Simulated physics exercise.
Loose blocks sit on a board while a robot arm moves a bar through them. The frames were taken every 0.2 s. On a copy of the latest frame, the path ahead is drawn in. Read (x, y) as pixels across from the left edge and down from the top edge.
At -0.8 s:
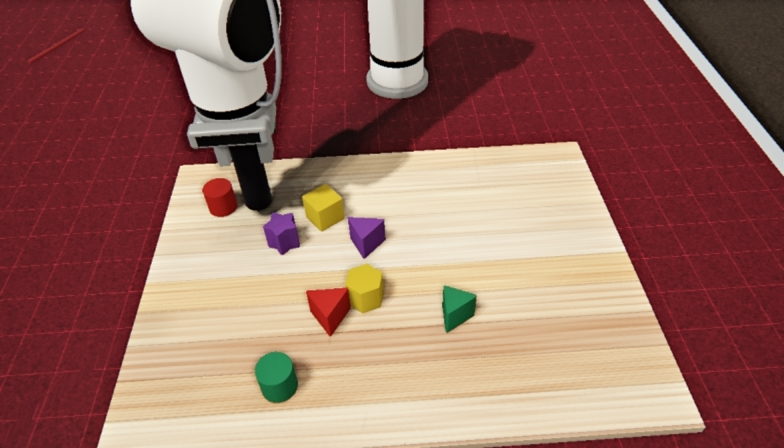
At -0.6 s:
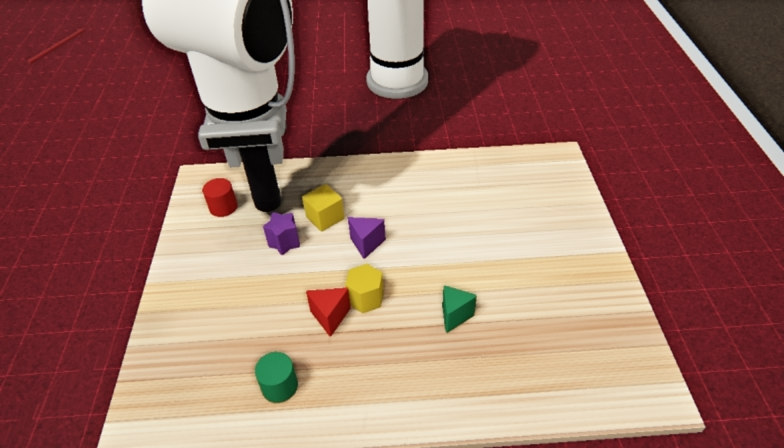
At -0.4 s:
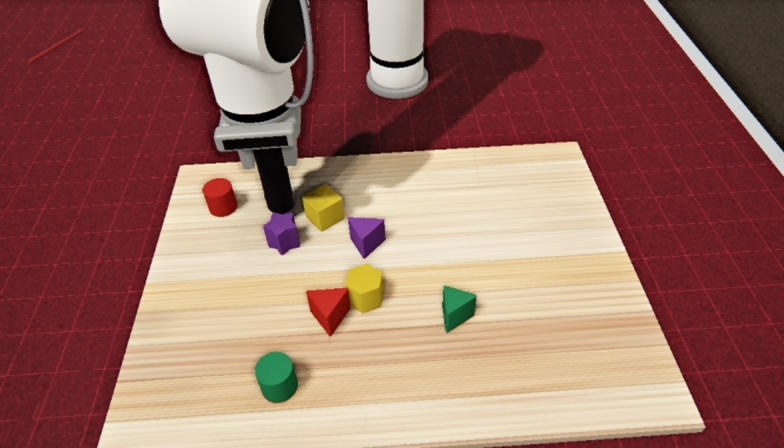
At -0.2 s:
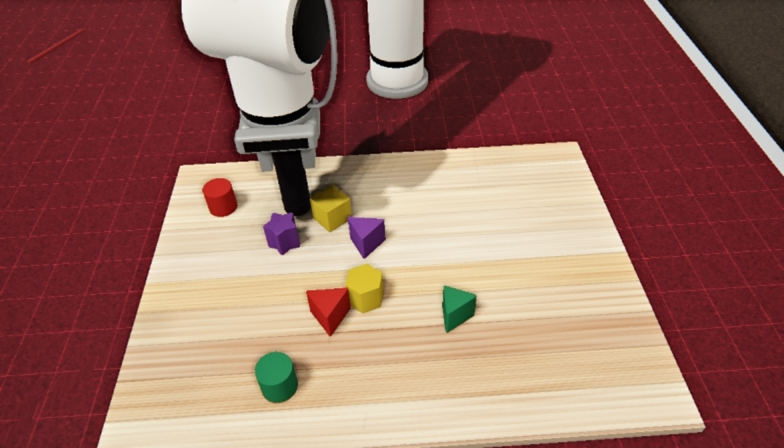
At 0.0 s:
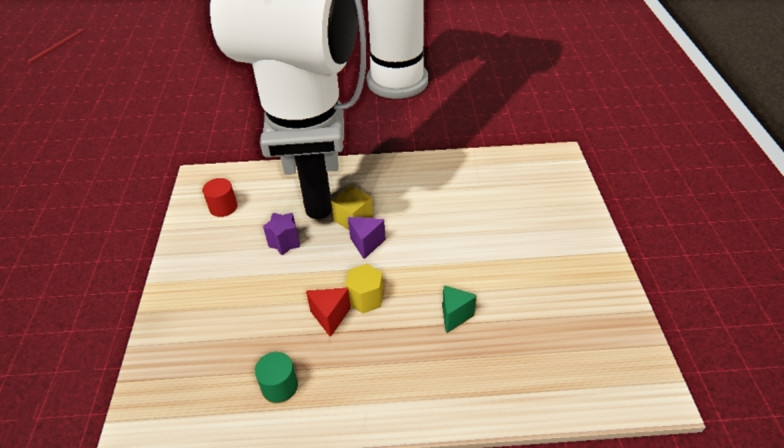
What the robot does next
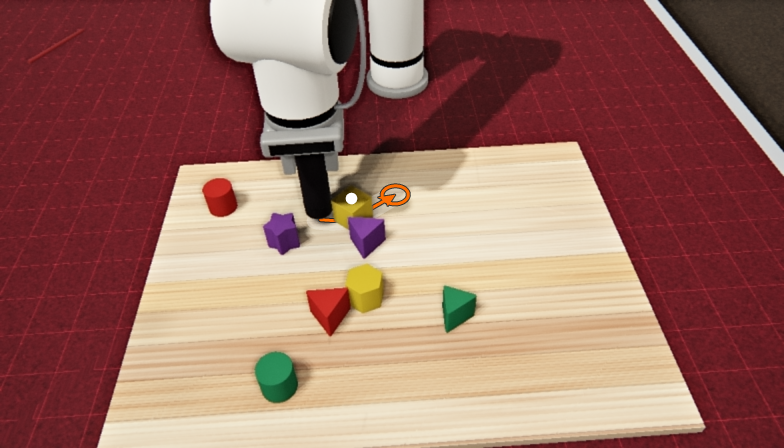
A white robot arm with a black bar reaches over a pale wooden board on a dark red, grid-lined surface, seen from above at an angle by a still camera. Red, purple, yellow and green blocks are scattered across the board, the red cylinder at upper left and the green one near the bottom. The bar slides right past the purple star, then pushes the upper yellow block rightward beside the purple triangular piece.
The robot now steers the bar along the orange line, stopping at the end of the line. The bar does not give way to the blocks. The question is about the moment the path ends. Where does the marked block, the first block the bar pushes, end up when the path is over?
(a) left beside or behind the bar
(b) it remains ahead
Letter a.
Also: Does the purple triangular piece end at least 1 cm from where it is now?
No, I don't think so.
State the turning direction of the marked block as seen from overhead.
Looking down, it rotates clockwise.
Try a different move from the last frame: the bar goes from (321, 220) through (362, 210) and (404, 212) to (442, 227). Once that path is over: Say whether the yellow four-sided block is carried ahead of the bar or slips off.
By then it is in front of the bar.
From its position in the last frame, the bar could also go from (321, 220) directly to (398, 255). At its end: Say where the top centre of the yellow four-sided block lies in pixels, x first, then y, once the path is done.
I'd guess (381, 201).
Drawn move, from (321, 220) through (349, 219) and (373, 207) to (395, 195); the dot is on the yellow four-sided block.
What follows on the original path. One third of the way, bar at (348, 209); yellow four-sided block at (381, 196).
Two thirds of the way, bar at (374, 197); yellow four-sided block at (406, 191), turned 25° clockwise.
At the end, bar at (395, 185); yellow four-sided block at (417, 188), turned 70° clockwise; purple triangular piece still.
